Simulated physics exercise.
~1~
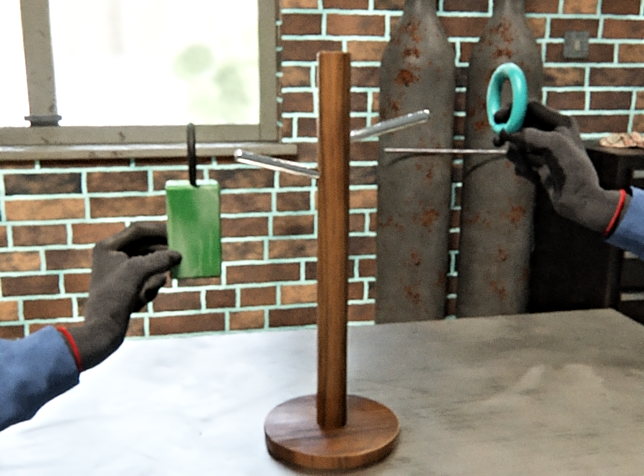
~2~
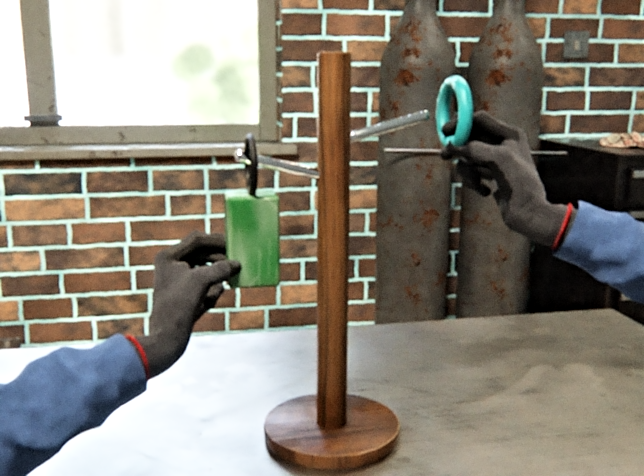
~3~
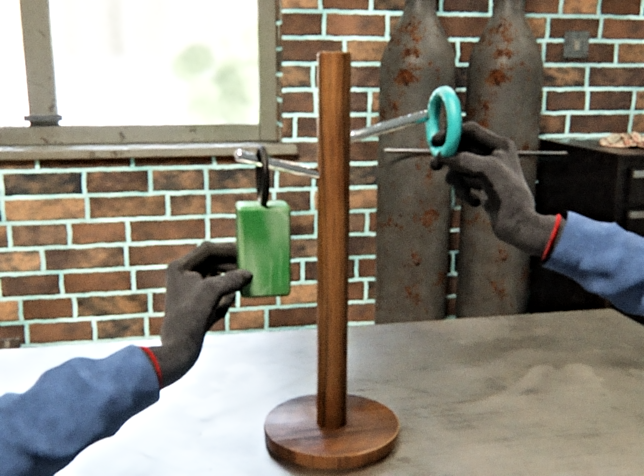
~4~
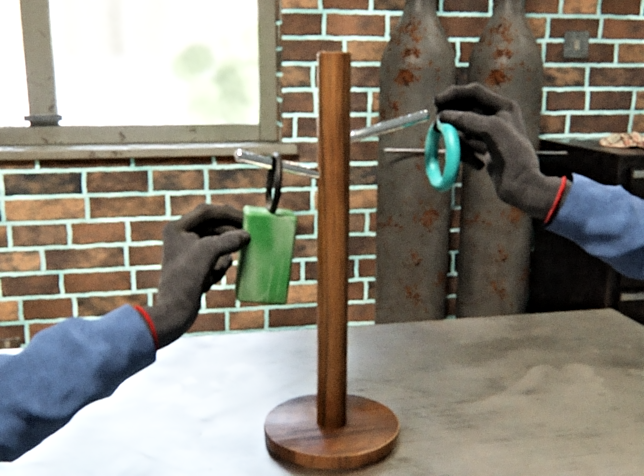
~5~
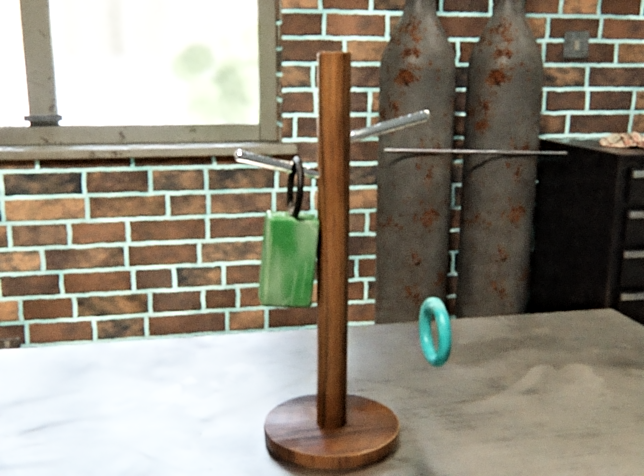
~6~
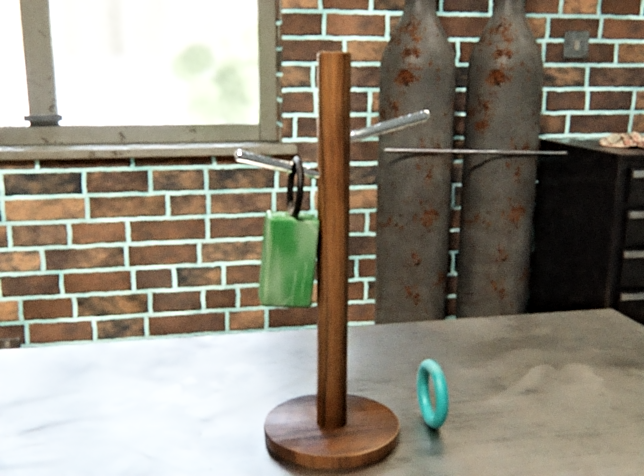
At first, two gloved hands hold a green block-shaped pouch with a dark ring on the left and a turquoise ring of tape on the right, either side of a wooden stand with two slim pegs. The left hand carries the pouch rightward to its peg while the right hand brings the tape leftward and then lower, near the other peg's tip. The hands then withdraw from view. The pouch stays hooked on the left peg, close to the post, but the tape falls through the air. Finally, the tape stands upright on the table beside the base, and the pouch still hangs.
